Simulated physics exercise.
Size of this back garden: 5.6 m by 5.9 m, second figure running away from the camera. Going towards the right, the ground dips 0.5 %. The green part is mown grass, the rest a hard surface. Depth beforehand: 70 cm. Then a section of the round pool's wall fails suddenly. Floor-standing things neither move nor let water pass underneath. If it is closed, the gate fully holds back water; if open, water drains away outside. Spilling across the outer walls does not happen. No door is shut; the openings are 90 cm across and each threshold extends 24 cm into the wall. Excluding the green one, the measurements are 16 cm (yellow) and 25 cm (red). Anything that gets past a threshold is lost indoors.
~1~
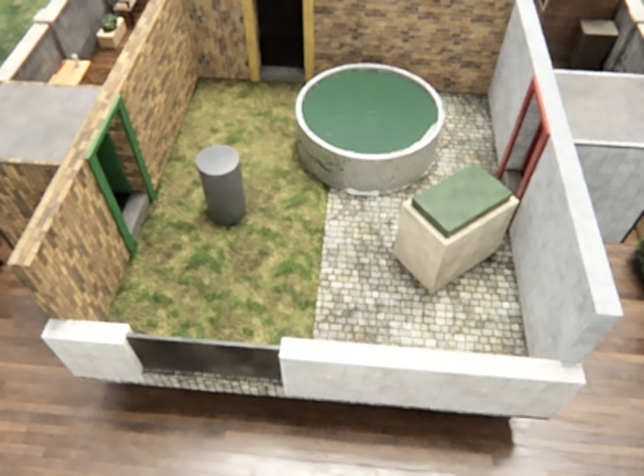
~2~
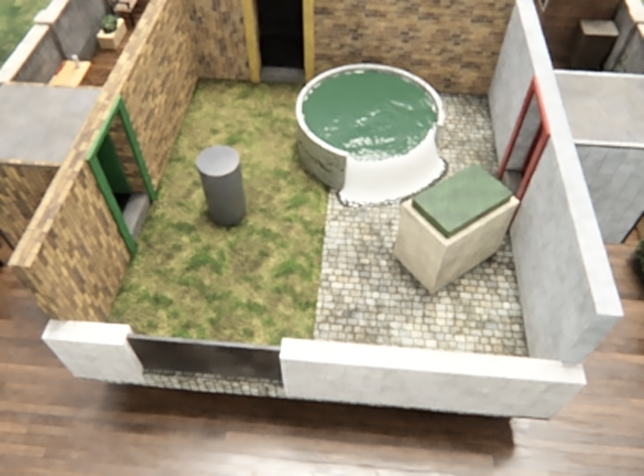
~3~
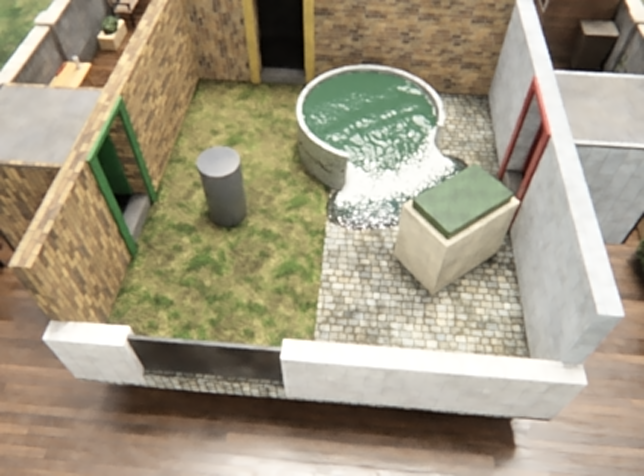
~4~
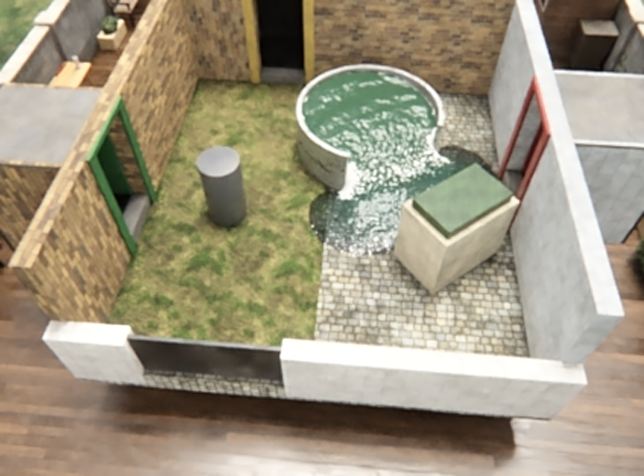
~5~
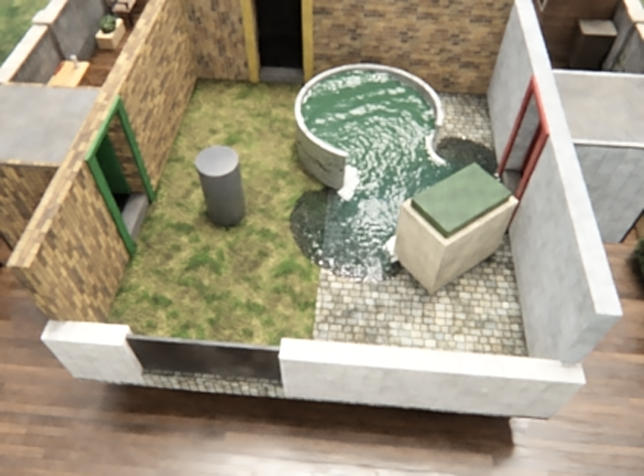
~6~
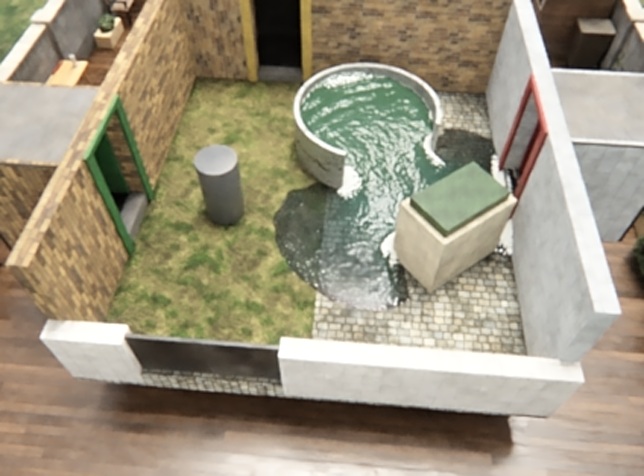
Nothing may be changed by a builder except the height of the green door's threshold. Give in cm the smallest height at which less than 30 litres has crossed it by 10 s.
7 cm.
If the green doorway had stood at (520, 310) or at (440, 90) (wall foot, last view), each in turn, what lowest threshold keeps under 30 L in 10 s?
Minimums: Roughly 7.0 cm and 12.0 cm.
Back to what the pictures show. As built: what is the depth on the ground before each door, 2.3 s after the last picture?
Depths, in cm - yellow: 0, green: 0, red: 27.
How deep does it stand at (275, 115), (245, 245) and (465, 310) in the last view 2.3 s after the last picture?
Going through the spots in order gives 0, 6 and 3 centimetres.
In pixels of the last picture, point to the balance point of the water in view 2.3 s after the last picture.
The water is centred around (376, 218) in the last picture's pixels.
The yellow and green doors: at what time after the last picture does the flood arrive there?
Yellow at 3.6 s and green at 3.0 s.
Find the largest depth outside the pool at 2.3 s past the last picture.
Up to some 28 centimetres, I'd say.
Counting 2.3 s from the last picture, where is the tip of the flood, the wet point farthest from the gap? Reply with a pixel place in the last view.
Look about (94, 352) in the last picture.
Then, 0.7 s after the last picture water covers 35 % of the floor, deepest (51 cm) near (425, 225); it has not reached the green door.
Then, 2.3 s after the last picture water covers 65 % of the floor, deepest (28 cm) near (503, 204); it has not reached the green door.
Then, 9.3 s after the last picture water covers 100 % of the floor, deepest (13 cm) near (325, 88); 7 cm at the green door, 0 litres in over its 22 cm threshold.
At the green door as built, the water peaked near 13 cm, 5.7 s after the last picture.
With a threshold of 6 cm, 41 litres would have come in within the 10 s; with 8 cm, 16 litres. So under 30 litres takes about 7 cm.
